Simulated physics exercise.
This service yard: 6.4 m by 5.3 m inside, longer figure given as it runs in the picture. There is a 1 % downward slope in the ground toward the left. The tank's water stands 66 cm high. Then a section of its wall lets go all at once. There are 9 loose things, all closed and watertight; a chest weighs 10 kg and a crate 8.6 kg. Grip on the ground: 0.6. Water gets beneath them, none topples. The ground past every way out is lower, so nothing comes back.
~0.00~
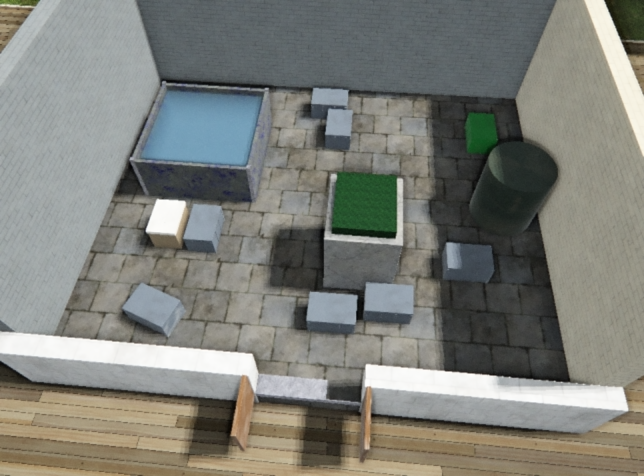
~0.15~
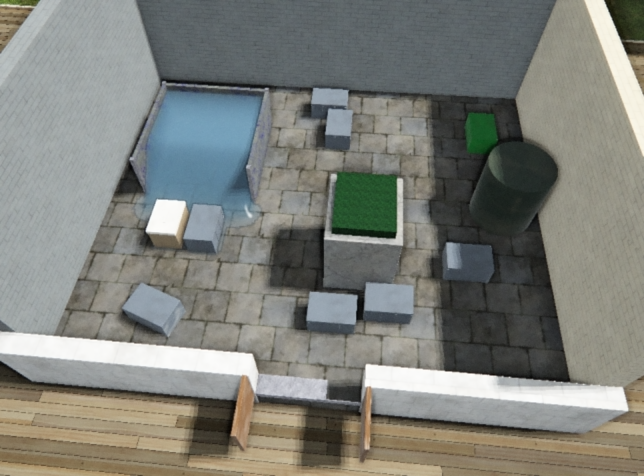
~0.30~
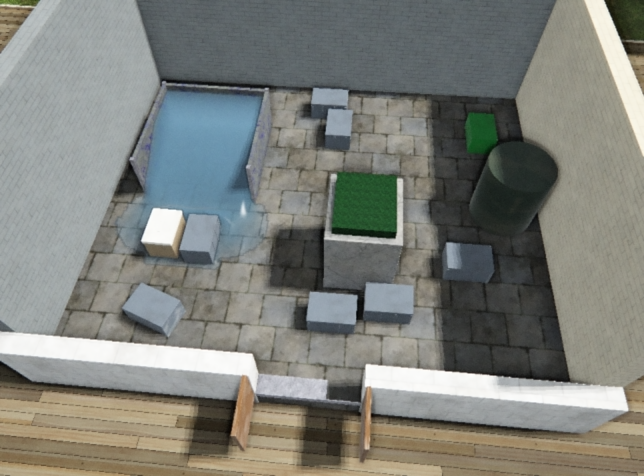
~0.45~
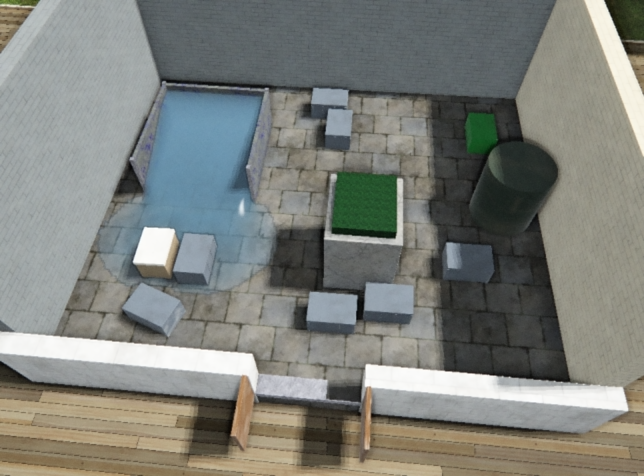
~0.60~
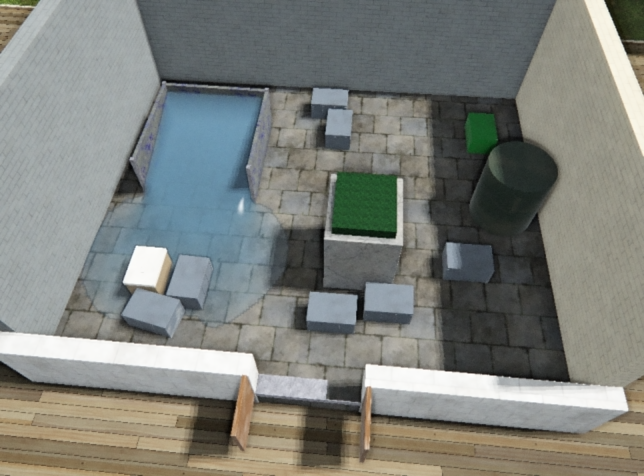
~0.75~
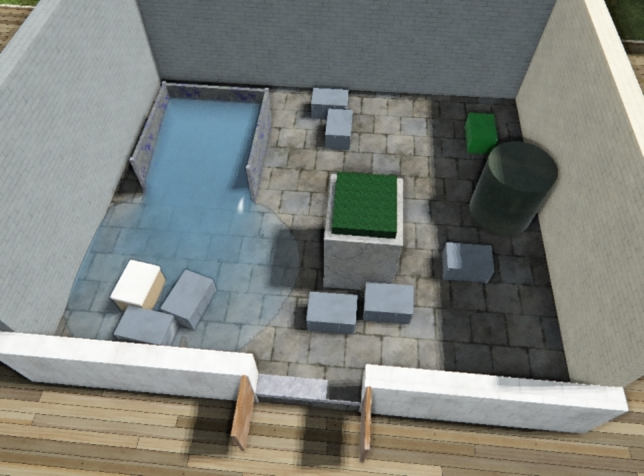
The clip opens on a walled paved yard with a raised blue pool at the left, scattered gray blocks and a cream block. Water spreads from the pool's open front across the paving, then pushes the cream block and its gray neighbor forward, and finally another gray block shifts slightly.
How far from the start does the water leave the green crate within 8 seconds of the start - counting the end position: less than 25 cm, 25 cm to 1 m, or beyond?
Well, as for the green crate, it keeps to its starting spot.
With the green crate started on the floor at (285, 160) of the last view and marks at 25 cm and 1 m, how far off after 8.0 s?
Outcome: It sits still.
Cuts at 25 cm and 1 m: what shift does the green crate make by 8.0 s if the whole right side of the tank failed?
Outcome for the green crate: It is borne far off.
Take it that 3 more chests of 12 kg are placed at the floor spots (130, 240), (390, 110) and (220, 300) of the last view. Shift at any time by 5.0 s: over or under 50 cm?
Respectively: Greater, smaller, greater.
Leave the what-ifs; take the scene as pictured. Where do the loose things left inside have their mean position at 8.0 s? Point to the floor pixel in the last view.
At about (369, 200).
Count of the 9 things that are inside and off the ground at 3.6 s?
The number is 2.
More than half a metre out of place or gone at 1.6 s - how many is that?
That would be 2.
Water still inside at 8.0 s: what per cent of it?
84 % or so.
After 1.6 s the green crate is near (483, 126), 0.0 m from its start, aground; 0 of 9 are out; 3 afloat.
After 3.6 s the green crate is near (483, 126), 0.0 m from its start, aground; 1 of 9 are out; 2 afloat.
After 5.6 s the green crate is near (483, 126), 0.0 m from its start, aground; 1 of 9 are out; 4 afloat.
After 8.0 s the green crate is near (483, 126), 0.0 m from its start, aground; 1 of 9 are out; 3 afloat.
